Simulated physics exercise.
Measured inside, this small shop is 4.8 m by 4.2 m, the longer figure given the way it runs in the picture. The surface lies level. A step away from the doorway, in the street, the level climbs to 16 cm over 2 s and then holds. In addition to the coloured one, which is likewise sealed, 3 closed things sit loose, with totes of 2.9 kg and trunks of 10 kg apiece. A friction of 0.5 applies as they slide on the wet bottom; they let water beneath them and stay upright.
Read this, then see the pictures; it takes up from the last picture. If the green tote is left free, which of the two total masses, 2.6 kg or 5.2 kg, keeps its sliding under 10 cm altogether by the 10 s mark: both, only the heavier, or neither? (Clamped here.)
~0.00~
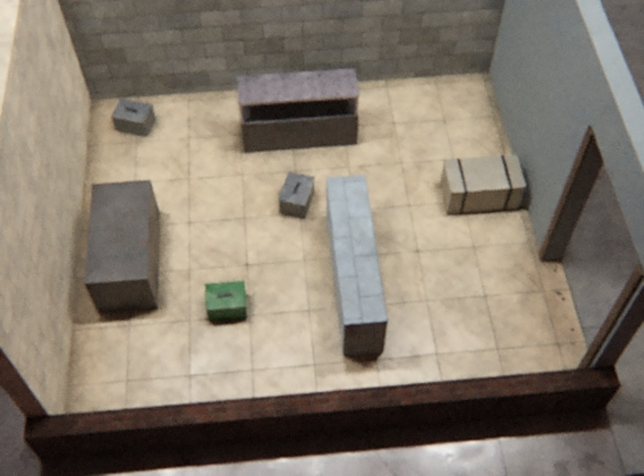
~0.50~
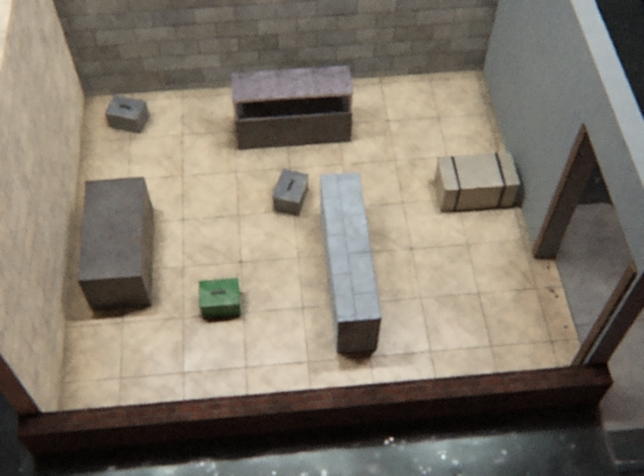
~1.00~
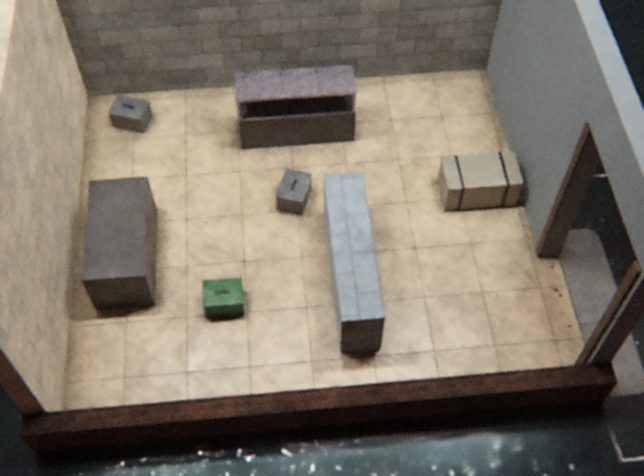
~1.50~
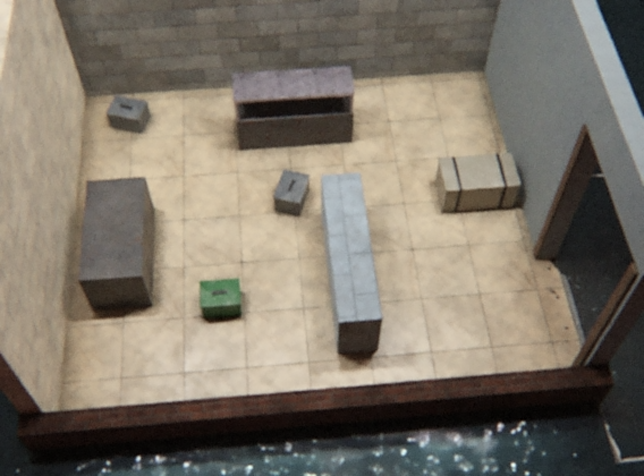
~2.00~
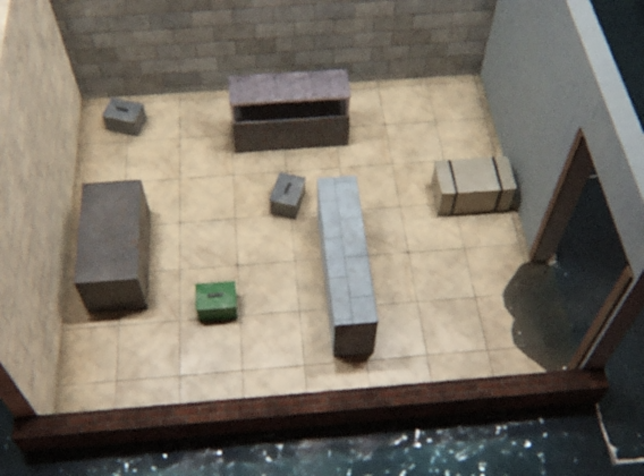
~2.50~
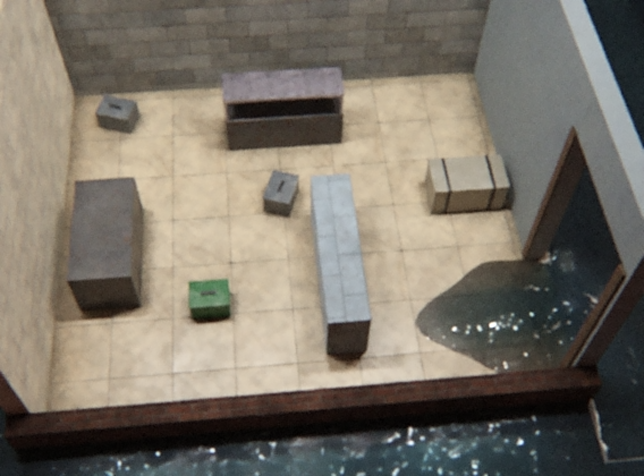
Only the heavier.
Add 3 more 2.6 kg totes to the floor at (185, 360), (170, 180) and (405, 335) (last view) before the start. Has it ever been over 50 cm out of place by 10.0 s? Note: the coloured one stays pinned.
Listed in turn, they go over the bar, beneath the bar, over the bar.
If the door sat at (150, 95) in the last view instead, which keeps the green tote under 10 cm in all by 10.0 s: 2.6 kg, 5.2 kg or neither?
Answer: No option succeeds.
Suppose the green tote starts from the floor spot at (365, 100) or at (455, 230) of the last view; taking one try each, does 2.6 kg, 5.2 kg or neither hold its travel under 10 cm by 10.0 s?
In turn: No mass works; no mass works.
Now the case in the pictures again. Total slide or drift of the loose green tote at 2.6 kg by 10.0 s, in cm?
Some 60 centimetres of travel in total.
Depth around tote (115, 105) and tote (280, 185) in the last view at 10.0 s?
Close to 3 and 2 centimetres.
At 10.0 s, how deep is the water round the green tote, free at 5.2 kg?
About 3 cm.
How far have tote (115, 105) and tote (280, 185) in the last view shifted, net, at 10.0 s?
In turn: 0 cm, 0 cm.
After 3.5 s the green tote would be 0 cm from its start with 2.6 kg and 0 cm from its start with 5.2 kg; 0 cm of water round it then.
After 4.5 s the green tote would be 0 cm from its start with 2.6 kg and 0 cm from its start with 5.2 kg; 0 cm of water round it then.
After 7.0 s the green tote would be 24 cm from its start with 2.6 kg and 0 cm from its start with 5.2 kg; 2 cm of water round it then.
After 10.0 s the green tote would be 59 cm from its start with 2.6 kg and 0 cm from its start with 5.2 kg; 3 cm of water round it then.
